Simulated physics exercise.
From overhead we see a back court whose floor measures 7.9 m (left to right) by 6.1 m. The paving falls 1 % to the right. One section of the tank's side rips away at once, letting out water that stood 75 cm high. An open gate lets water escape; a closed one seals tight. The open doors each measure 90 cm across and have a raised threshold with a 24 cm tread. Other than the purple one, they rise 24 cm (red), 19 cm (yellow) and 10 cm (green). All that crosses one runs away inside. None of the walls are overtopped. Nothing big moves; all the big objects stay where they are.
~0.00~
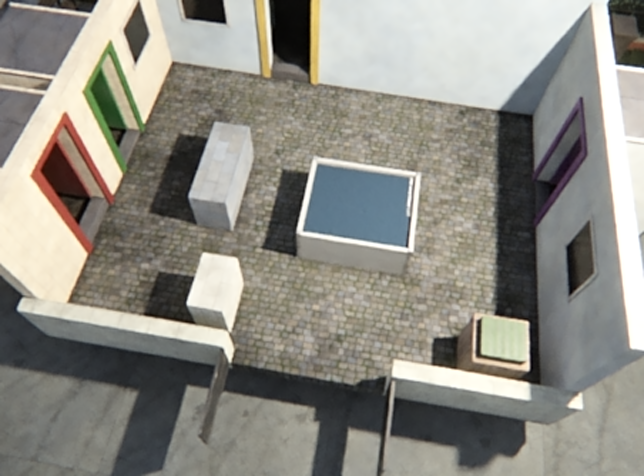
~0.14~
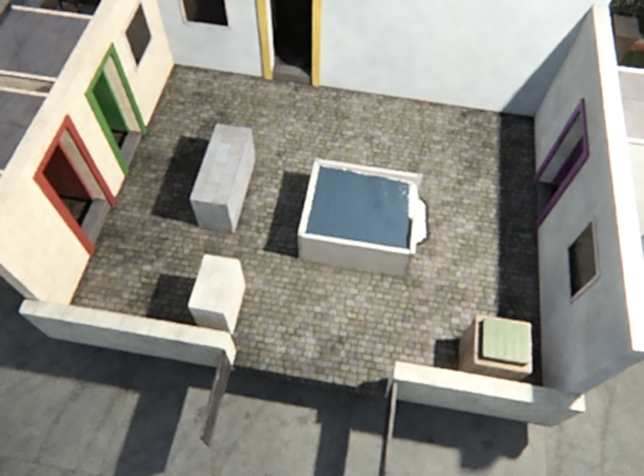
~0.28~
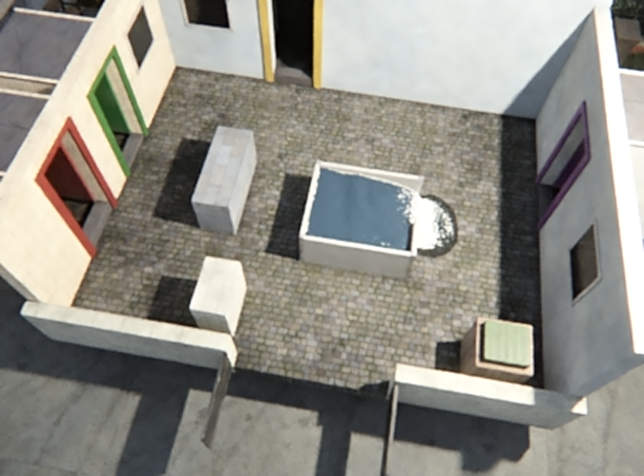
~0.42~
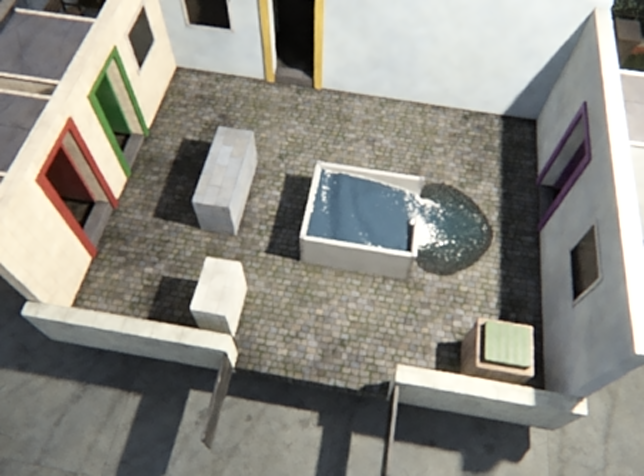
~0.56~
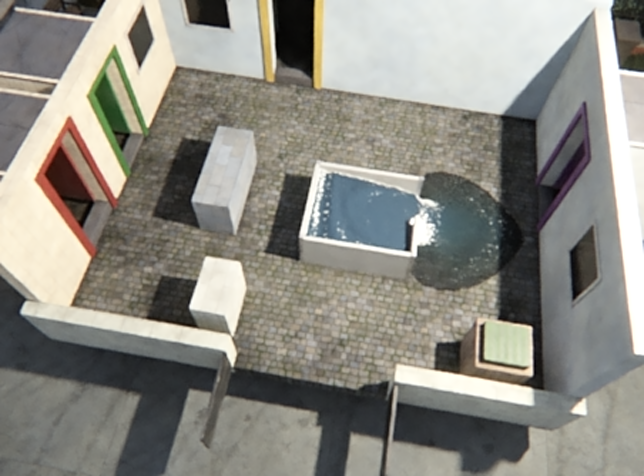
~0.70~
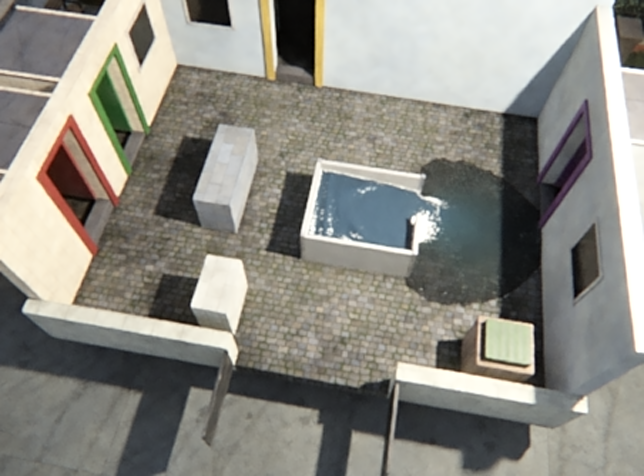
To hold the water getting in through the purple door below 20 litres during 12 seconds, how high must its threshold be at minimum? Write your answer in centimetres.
25 cm.
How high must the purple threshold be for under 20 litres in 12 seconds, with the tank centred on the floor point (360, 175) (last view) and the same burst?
Roughly 24 centimetres.
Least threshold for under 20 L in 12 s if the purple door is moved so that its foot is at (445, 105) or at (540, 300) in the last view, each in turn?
Around 5.5 and 16 cm respectively.
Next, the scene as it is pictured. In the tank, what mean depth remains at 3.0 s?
It averages roughly 30 centimetres.
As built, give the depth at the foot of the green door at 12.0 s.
2.0 cm.
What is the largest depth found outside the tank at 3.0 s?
Up to some 30 centimetres, I'd say.
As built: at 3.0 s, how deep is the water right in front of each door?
Red door 0 cm, yellow door 0 cm, green door 0 cm, purple door 19 cm.
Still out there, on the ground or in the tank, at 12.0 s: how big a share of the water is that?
Something near 80 out of a hundred parts.
After 1.4 s water covers 20 % of the floor, deepest (38 cm) near (417, 219); 22 cm at the purple door, 47 litres in over its 9 cm threshold.
After 3.0 s water covers 25 % of the floor, deepest (30 cm) near (525, 369); 19 cm at the purple door, 190 litres in over its 9 cm threshold.
After 12.0 s water covers 90 % of the floor, deepest (8 cm) near (531, 135); 8 cm at the purple door, 265 litres in over its 9 cm threshold.
At the purple door as built, the water arrived by 0.8 s and peaked near 26 cm at 1.8 s.
Run again over the same 12 s with other heights there, 34 litres in over 22.5 cm, 2 litres over 30.5 cm. The limit of 20 litres is kept from about 25 cm up.
